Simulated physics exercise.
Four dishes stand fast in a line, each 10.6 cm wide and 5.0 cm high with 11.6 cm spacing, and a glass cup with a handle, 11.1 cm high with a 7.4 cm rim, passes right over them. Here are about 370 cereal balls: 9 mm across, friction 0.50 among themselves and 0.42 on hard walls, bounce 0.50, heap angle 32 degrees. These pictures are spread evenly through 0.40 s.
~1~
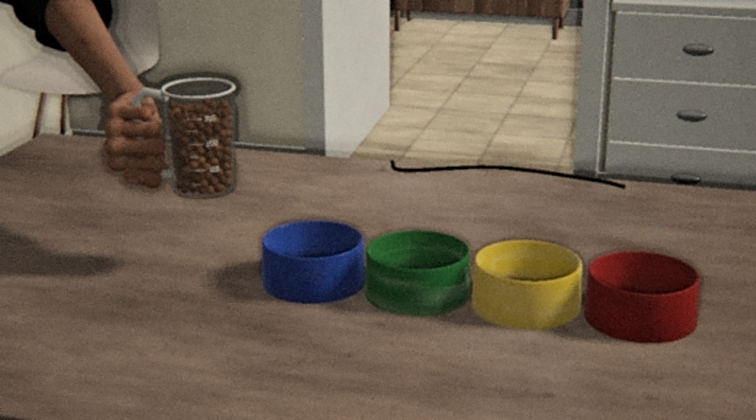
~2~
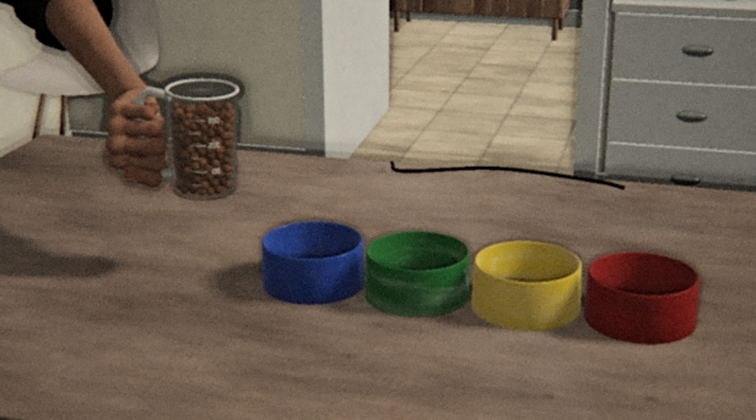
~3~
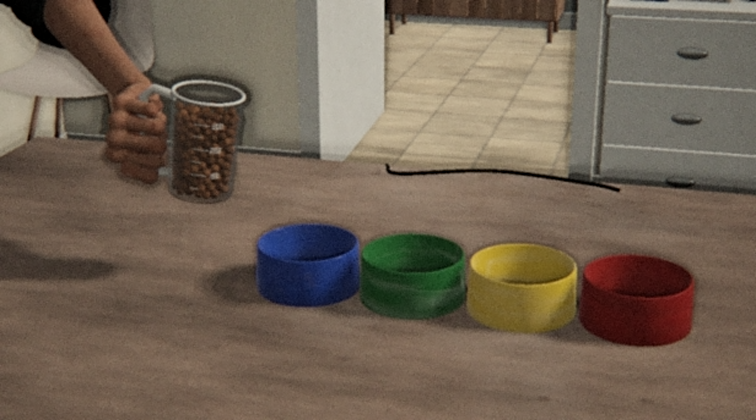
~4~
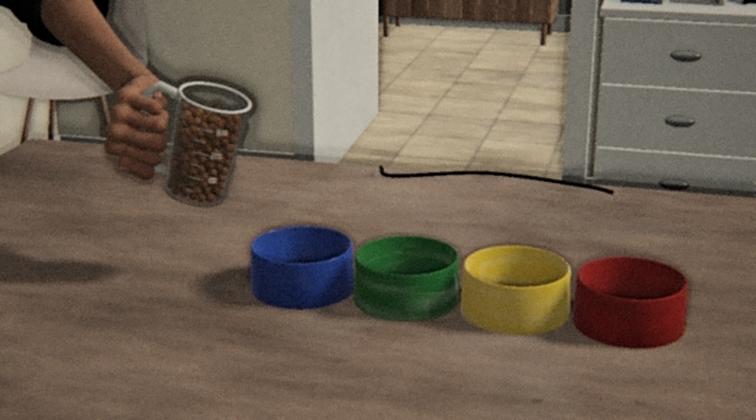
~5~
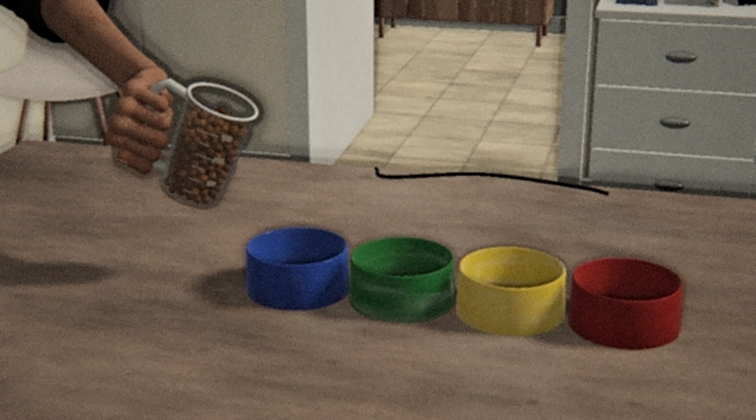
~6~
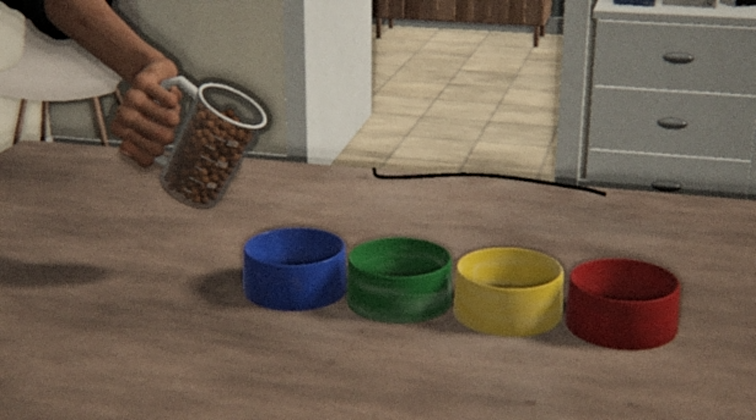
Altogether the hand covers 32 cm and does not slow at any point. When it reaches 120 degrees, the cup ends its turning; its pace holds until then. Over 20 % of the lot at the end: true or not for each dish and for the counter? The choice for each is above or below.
Red dish - below it, blue dish - below it, green dish - above it, yellow dish - below it, counter - below it.
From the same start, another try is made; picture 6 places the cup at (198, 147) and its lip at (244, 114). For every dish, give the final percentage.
Dish by dish: Red 0 per cent, blue 20 per cent, green 60 per cent, yellow 0 per cent.
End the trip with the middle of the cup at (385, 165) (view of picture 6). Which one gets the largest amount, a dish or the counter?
Green.
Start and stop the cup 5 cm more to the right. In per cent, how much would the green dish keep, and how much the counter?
Shares would be green 80 and counter 10.
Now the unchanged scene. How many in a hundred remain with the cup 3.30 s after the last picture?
Estimate: Around 0 % of the load.
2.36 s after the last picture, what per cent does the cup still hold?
Some 0 per cent of the load.
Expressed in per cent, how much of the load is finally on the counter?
Near 10 percent, roughly speaking.
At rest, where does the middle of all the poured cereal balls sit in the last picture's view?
Roughly pixel (401, 281).
Then, 1.41 s after the last picture, tilt 120 degrees; cup holds 5 %, blue 5 %, green 80 %.
Then, 2.36 s after the last picture, tilt 120 degrees; cup holds 0 %, blue 5 %, green 90 %.
Then, 3.30 s after the last picture, tilt 120 degrees; cup holds 0 %, blue 5 %, green 90 %.
In the end, red 0 %, blue 5 %, green 90 %, yellow 0 %, counter 10 %.
